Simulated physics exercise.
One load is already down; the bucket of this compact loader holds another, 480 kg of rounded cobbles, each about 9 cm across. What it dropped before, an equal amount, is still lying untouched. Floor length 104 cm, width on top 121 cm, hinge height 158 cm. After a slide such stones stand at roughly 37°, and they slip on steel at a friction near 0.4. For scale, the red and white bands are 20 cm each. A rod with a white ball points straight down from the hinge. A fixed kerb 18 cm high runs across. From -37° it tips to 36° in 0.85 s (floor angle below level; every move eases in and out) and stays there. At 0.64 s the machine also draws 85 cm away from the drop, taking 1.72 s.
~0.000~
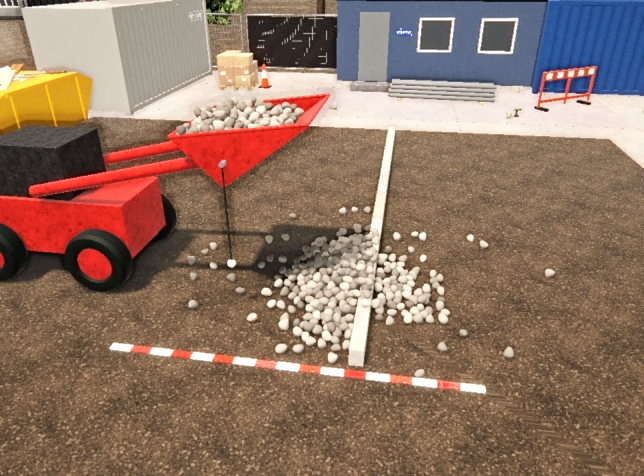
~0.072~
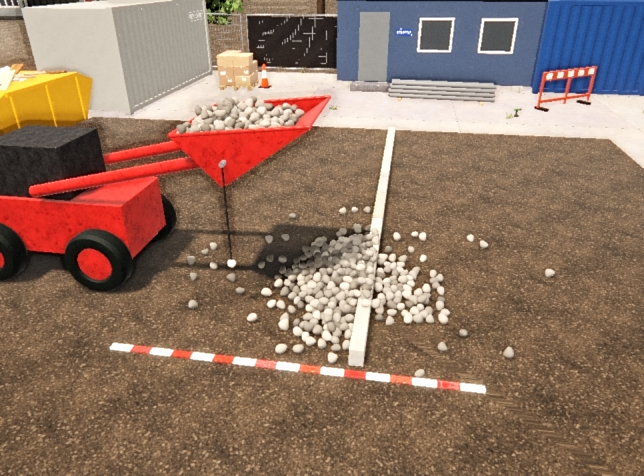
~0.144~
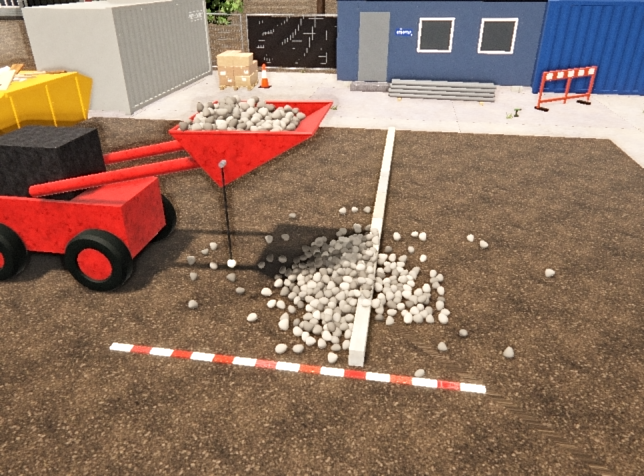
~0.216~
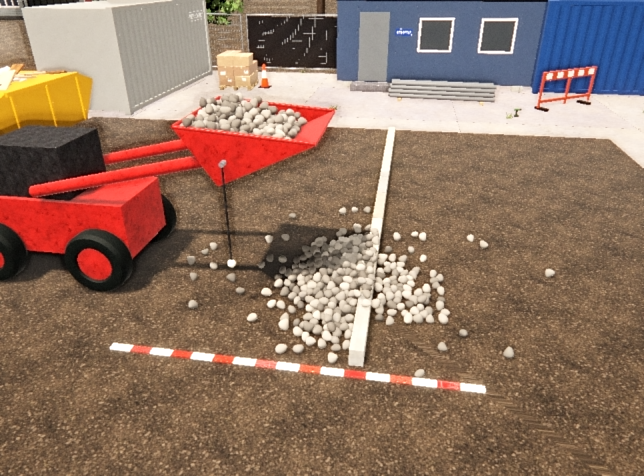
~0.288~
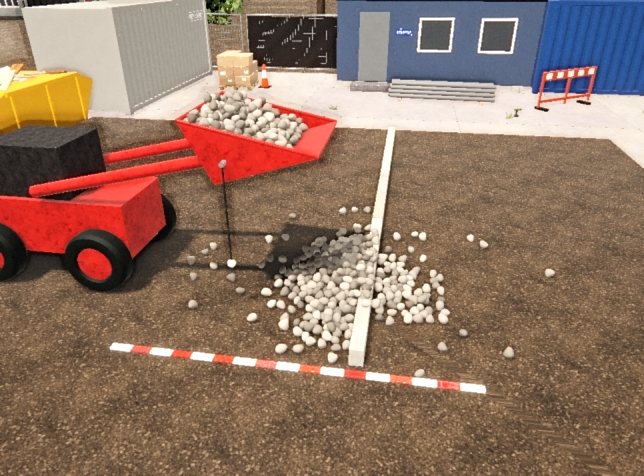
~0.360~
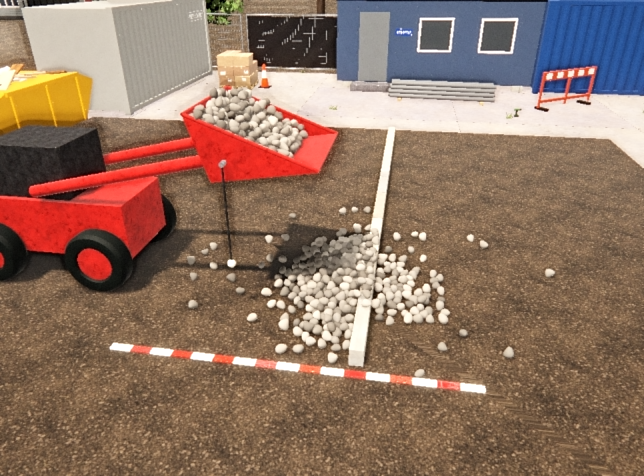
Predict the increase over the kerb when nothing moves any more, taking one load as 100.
Roughly 8 per cent of a load more.
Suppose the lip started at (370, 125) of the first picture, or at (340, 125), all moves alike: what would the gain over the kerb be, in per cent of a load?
First some 65, then 40 per cent.
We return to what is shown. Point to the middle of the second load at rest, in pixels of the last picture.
Near (322, 266).
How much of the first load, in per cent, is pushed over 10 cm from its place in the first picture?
About 10 per cent.
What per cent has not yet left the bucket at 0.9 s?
Roughly 85 per cent is still inside.
After 0.6 s the floor is at 25°; in per cent of one load, 100 in the bucket, 83 on this side of the kerb, 19 over the kerb; the foremost stones are at (476, 291).
After 0.9 s the floor is at 36°; in per cent of one load, 84 in the bucket, 99 on this side of the kerb, 19 over the kerb; the foremost stones are at (476, 291).
After 2.8 s the floor is at 36°; in per cent of one load, 0 in the bucket, 175 on this side of the kerb, 26 over the kerb; the foremost stones are at (500, 285).
After 5.6 s the floor is at 36°; in per cent of one load, 0 in the bucket, 175 on this side of the kerb, 26 over the kerb; the foremost stones are at (500, 285). Net gain over the kerb, 8.
